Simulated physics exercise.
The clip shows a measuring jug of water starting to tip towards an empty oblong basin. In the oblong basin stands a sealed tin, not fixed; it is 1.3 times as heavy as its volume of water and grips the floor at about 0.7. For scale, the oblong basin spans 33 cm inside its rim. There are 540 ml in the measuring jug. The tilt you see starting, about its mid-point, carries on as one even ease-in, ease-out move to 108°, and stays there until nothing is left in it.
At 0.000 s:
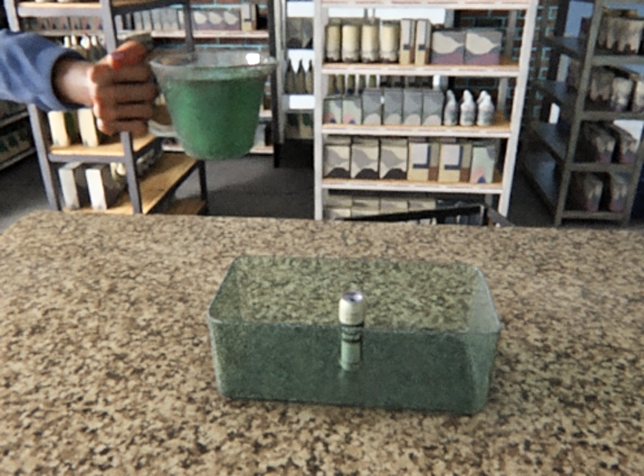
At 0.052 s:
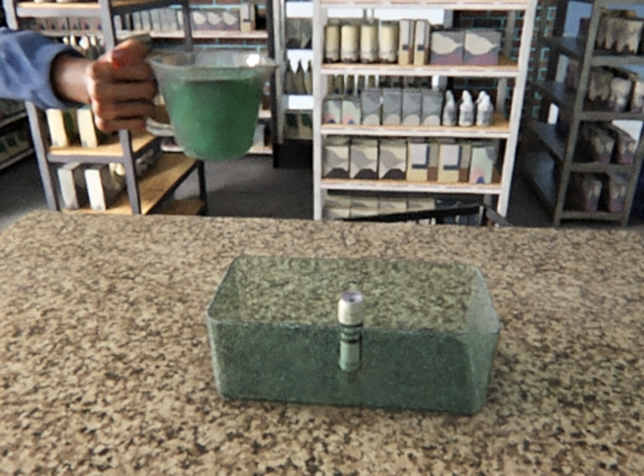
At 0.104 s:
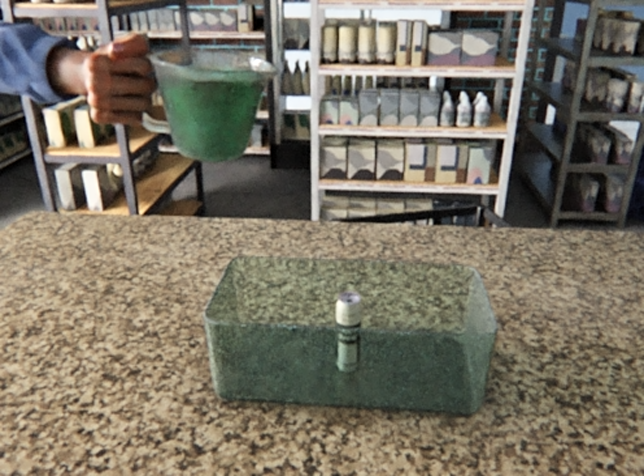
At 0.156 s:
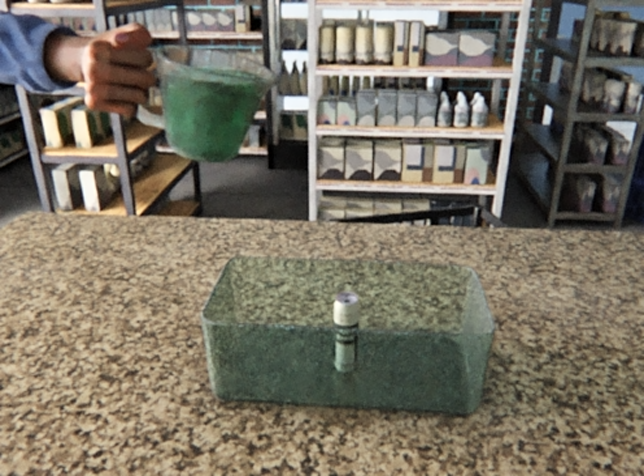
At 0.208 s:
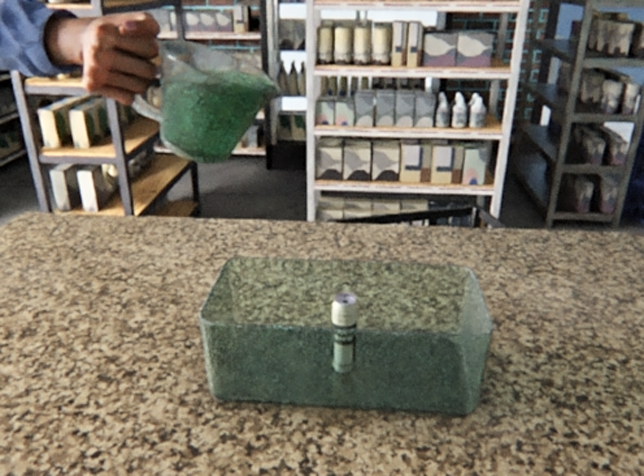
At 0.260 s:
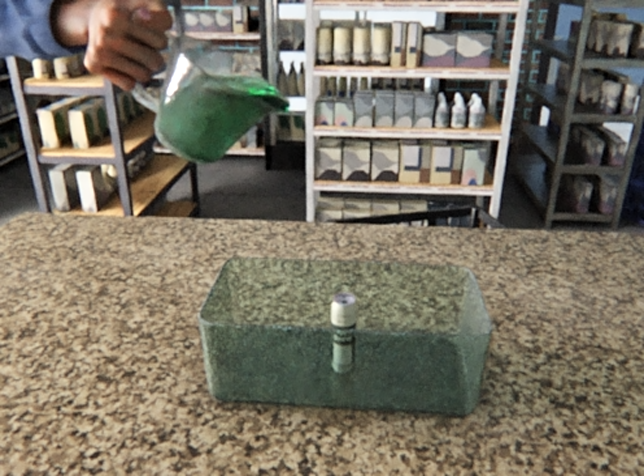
On a speckled counter, a hand tilts a jug of green liquid rightward above a clear basin.
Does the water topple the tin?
It topples.
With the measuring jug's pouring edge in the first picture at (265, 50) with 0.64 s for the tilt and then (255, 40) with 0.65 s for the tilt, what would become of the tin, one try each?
First it falls; then it topples.
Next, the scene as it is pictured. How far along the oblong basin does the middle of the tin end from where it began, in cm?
Some 8.5 cm.
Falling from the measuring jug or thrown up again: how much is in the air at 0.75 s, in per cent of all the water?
Near 14 in a hundred.
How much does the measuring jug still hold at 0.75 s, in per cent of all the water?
Near 2 in a hundred.
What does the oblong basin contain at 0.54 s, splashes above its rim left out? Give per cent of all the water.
About 18 per cent.
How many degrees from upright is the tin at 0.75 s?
Near 0° from upright.
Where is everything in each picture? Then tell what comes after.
In the first frame, it leans 0°; its right rim is at (279, 62); the water meets the walls at (165, 72) and (266, 74); the oblong basin's rim runs from (222, 286) to (490, 298); the tin's top is at (352, 300).
In the second frame, it leans 1°; its right rim is at (280, 64); the water meets the walls at (165, 73) and (265, 76).
In the third frame, it leans 6°; its right rim is at (280, 70); the water meets the walls at (165, 71) and (265, 79).
In the fourth frame, it leans 13°; its right rim is at (282, 80); the water meets the walls at (167, 71) and (268, 80).
In the fifth frame, it leans 22°; its right rim is at (284, 93); the water meets the walls at (169, 76) and (276, 86).
In the sixth frame, it leans 33°; its right rim is at (285, 109); the water meets the walls at (168, 83) and (282, 100); 3 per cent is over the edge.
By 0.54 s the tilt is 95° and 34 per cent is still to pour; the tin stands where it began.
By 0.75 s the tilt is 108° and 2 per cent is still to pour; the tin stands 2 cm from where it began.
By 0.96 s the tilt is 108° and 0 per cent is still to pour; the tin lies on its side.
By 1.20 s the tilt is 108° and 0 per cent is still to pour; the tin lies on its side.
At rest the tin lies on its side.
